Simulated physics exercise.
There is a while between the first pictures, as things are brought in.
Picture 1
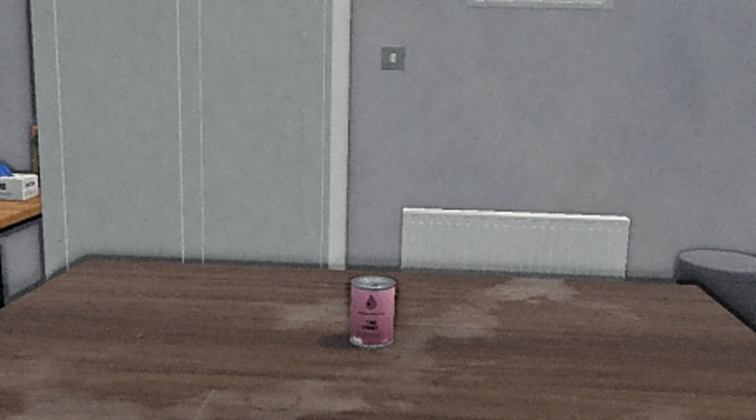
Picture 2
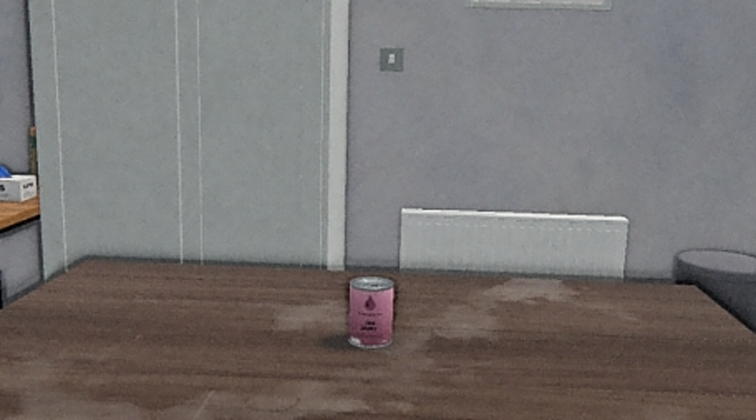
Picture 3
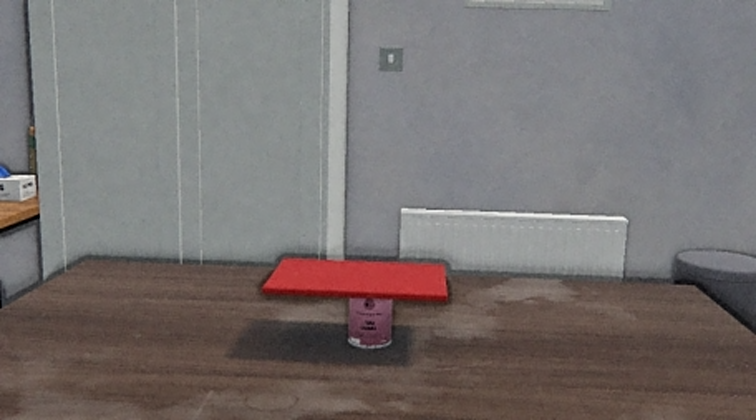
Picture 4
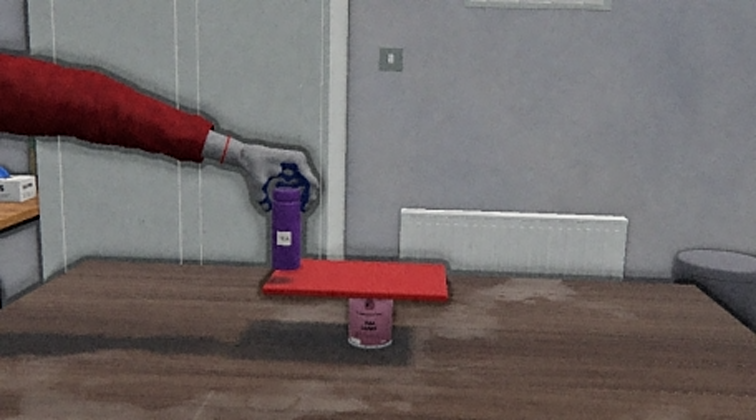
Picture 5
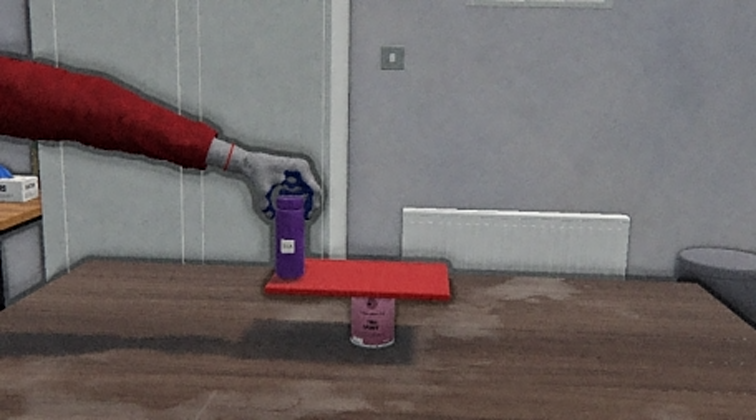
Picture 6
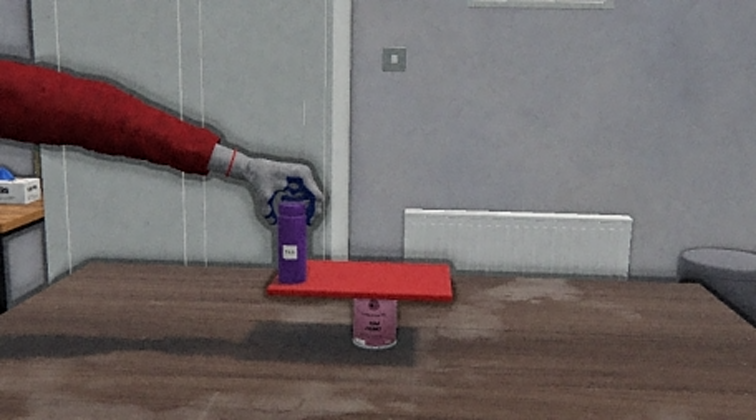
In this clip, a pink can stands on a wooden table, then a flat red lid is seen resting on top of it. A gloved hand lowers a purple shaker onto the lid's left end and keeps holding it.
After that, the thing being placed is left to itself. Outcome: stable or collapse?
Collapse.
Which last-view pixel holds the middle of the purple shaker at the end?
End position: Approximately (247, 336).
Then, 0.30 s on from there, purple shaker now fallen; red lid turned 25° from how it was put.
Then, 0.40 s on from there, red lid turned 51° from how it was put.
Then, 0.50 s on from there, red lid turned 50° from how it was put.
In the end, fallen, purple shaker; toppled in the stack, red lid; pink tin unmoved. At the end, from the last picture's camera, purple shaker near (247, 336). The stack comes apart.
